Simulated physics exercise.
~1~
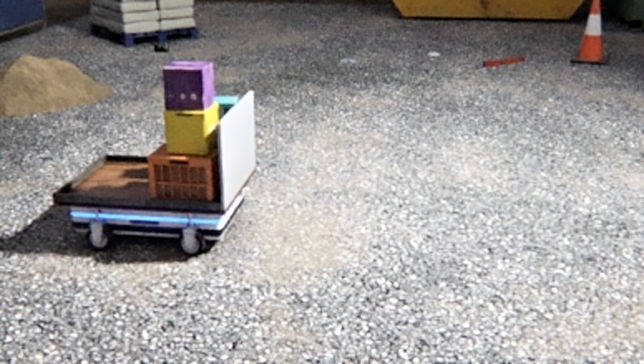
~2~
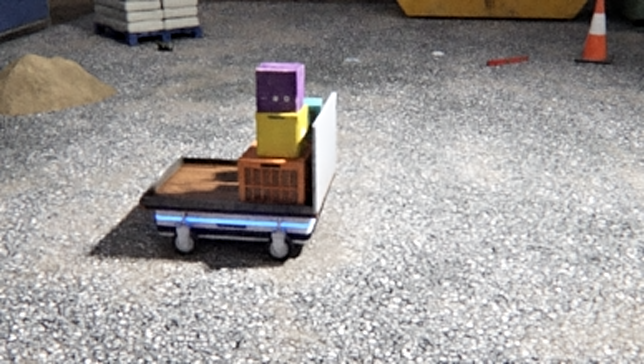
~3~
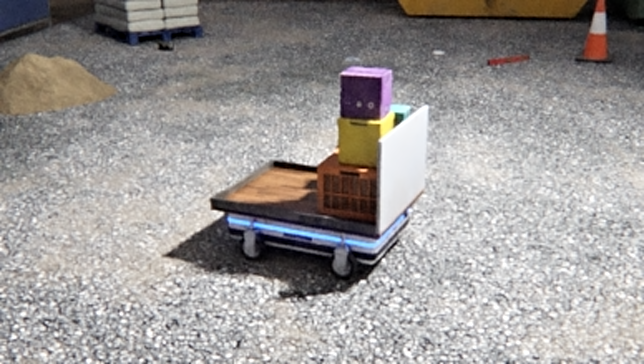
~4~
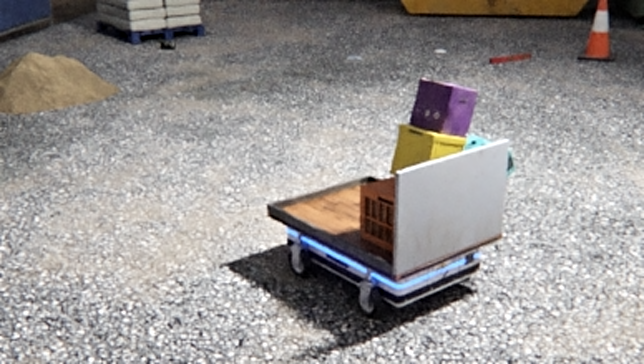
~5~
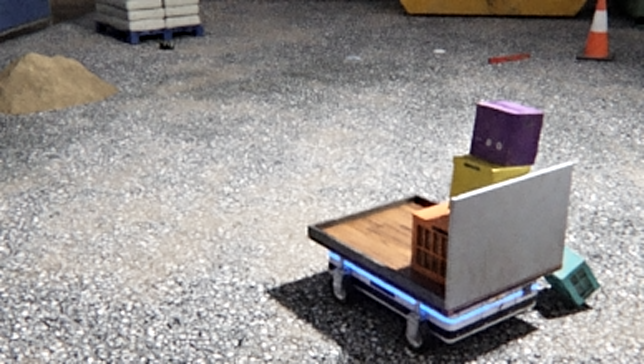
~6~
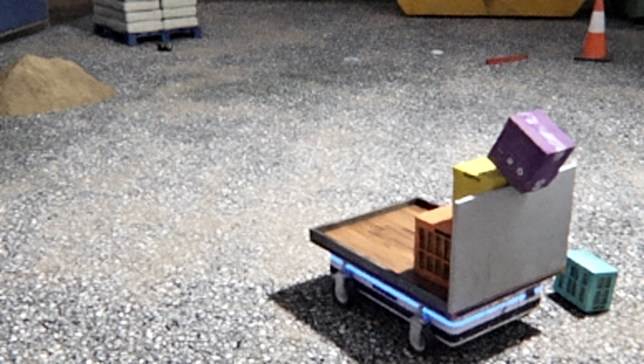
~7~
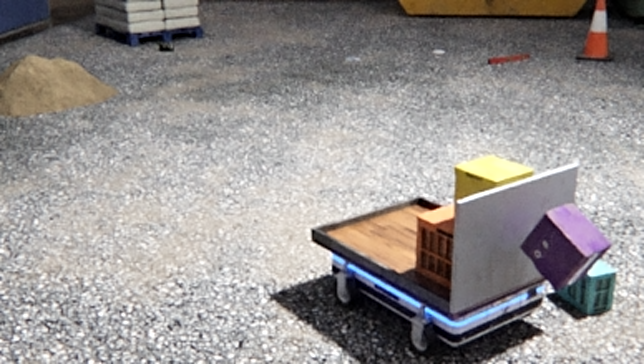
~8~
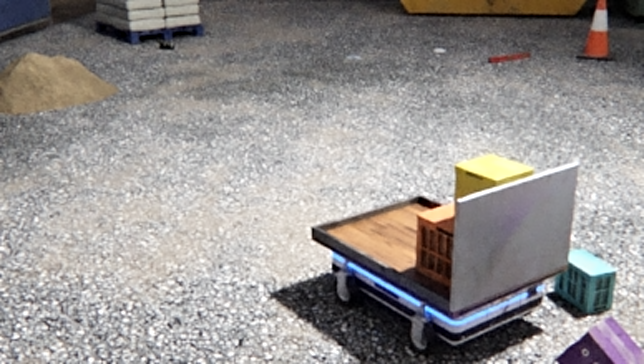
A flat cart carrying stacked crates rolls right across gravel, turns and stops as a turquoise crate, then a purple box, tumble off.
